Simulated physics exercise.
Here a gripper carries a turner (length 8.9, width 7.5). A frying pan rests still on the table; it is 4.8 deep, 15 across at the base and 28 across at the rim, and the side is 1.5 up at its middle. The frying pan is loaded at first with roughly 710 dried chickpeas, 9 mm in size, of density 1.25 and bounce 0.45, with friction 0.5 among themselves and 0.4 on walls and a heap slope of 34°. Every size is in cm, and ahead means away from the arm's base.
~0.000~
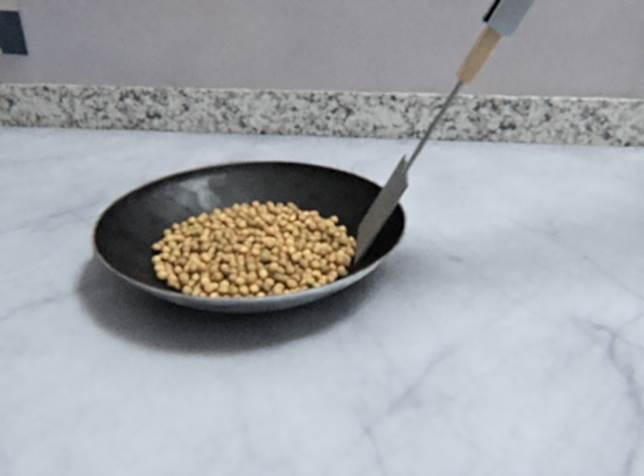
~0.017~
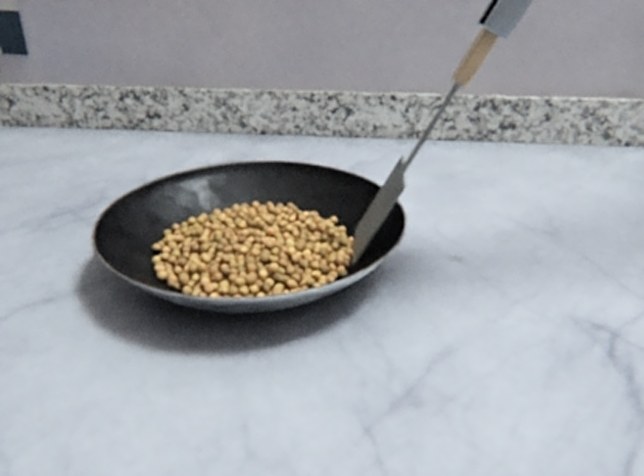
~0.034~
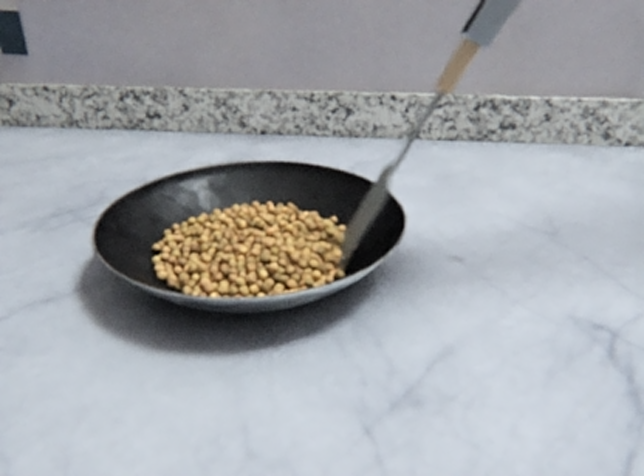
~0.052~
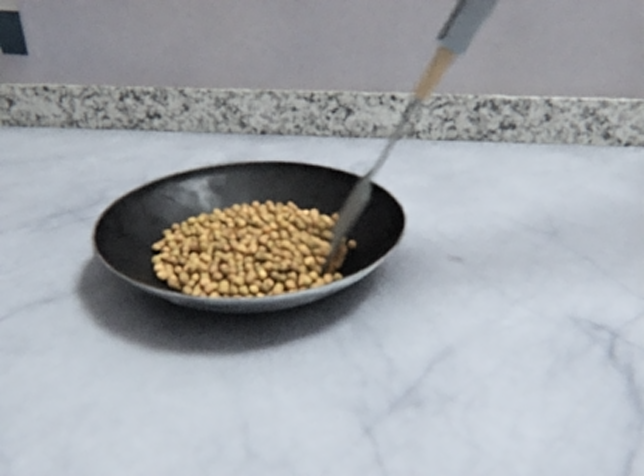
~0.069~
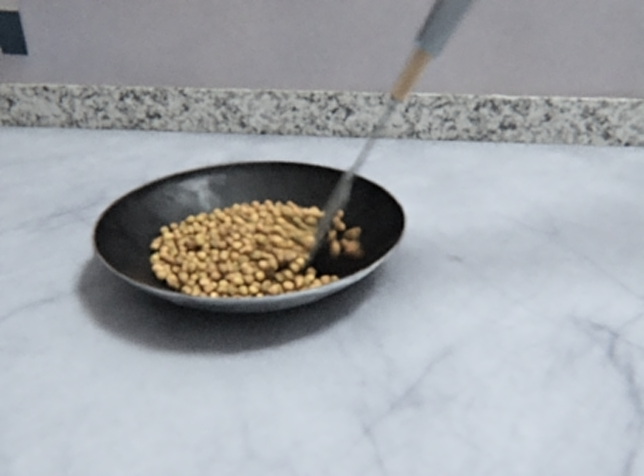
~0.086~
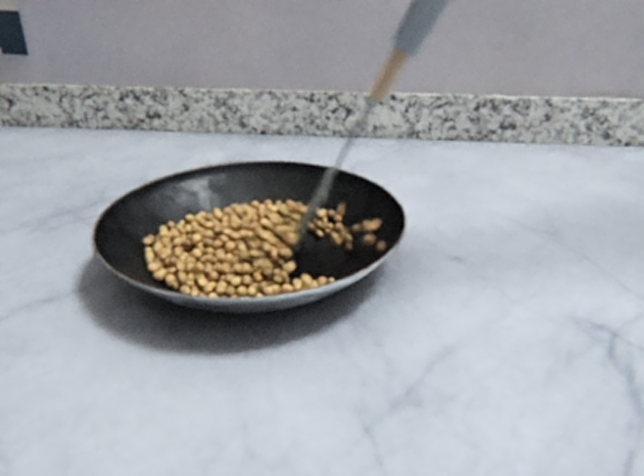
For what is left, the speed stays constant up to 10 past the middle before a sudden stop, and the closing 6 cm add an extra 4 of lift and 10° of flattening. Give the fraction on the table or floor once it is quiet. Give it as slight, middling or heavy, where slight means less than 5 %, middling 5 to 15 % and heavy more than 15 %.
Heavy.
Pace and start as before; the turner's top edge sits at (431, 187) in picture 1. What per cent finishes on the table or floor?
I'd estimate close to 25 per cent.
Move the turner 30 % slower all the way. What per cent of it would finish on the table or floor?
About 15 %.
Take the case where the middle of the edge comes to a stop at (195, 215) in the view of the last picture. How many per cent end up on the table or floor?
10 %.
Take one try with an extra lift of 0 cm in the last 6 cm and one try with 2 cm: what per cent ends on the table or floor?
First try about 30 %, second try about 25 %.
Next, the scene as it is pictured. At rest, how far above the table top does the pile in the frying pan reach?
About 4.5 cm above the table.
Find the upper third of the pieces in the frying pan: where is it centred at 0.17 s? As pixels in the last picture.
About pixel (182, 224).
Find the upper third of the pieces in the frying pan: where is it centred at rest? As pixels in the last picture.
Roughly (178, 237).
By 0.13 s, sloping 63°, highest piece 10 above the table; 707 in the frying pan, 2 on the blade or in flight.
By 0.17 s, sloping 60°, highest piece 12 above the table; 706 in the frying pan, 3 on the blade or in flight.
By 0.39 s, sloping 53°, highest piece 12 above the table; 546 in the frying pan, 70 on the table or floor, 93 on the blade or in flight.
By 1.44 s, sloping 53°, highest piece 4 above the table; 545 in the frying pan, 164 on the table or floor.
Final count, 545 in the frying pan, 164 on the table or floor. That is 23 % on the table or floor.
